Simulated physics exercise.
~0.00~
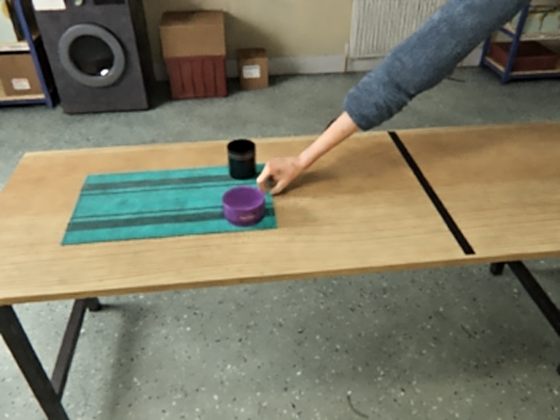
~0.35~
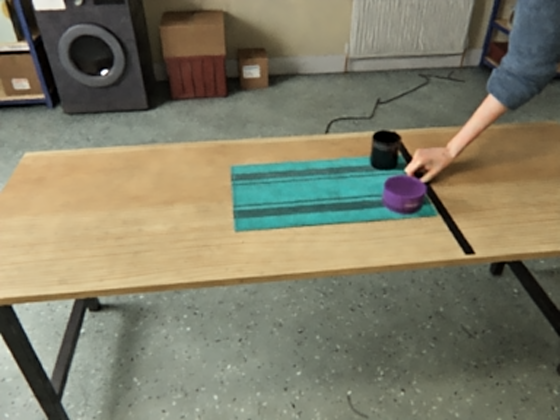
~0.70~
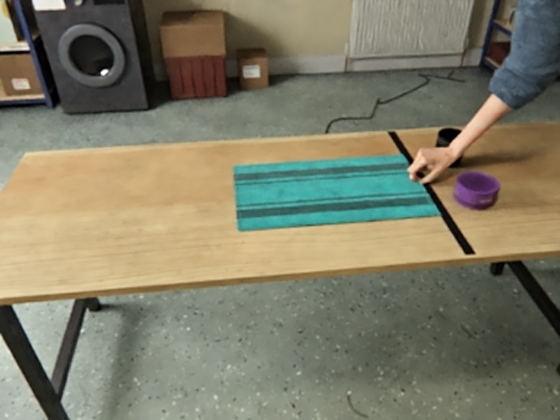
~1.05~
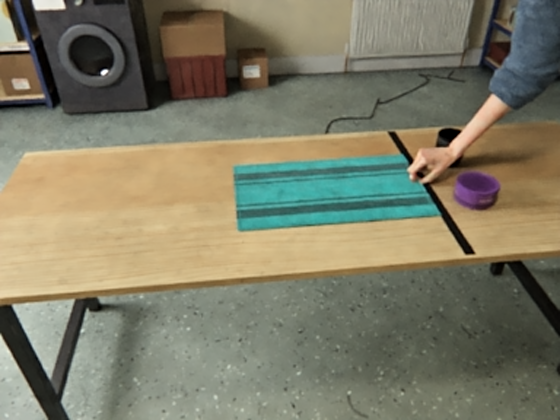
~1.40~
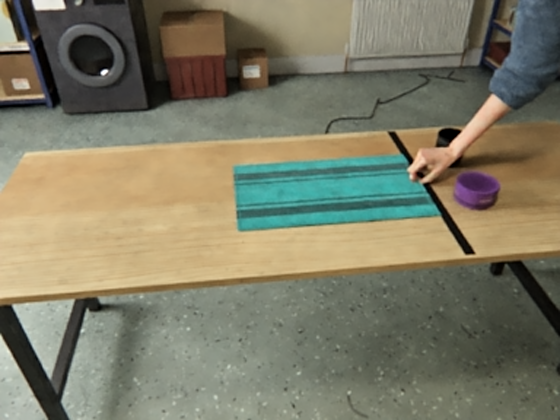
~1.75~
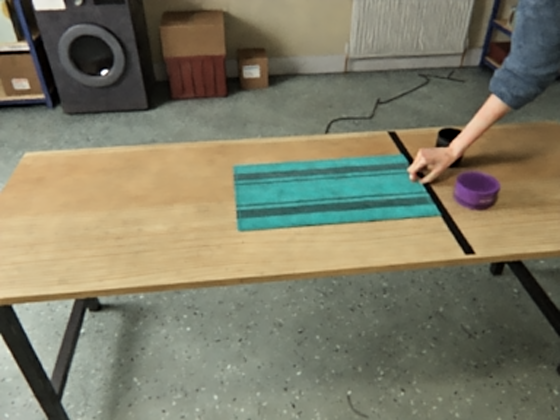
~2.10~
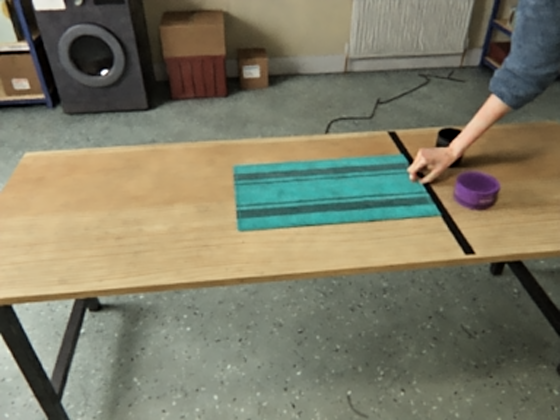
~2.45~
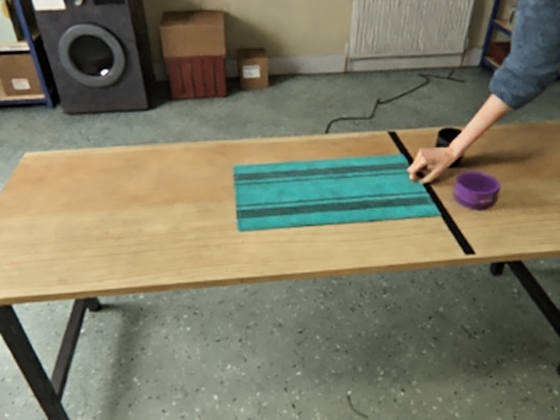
Hand pulling a turquoise table runner right to a tape line, the black mug and purple tub sliding off beyond its edge.
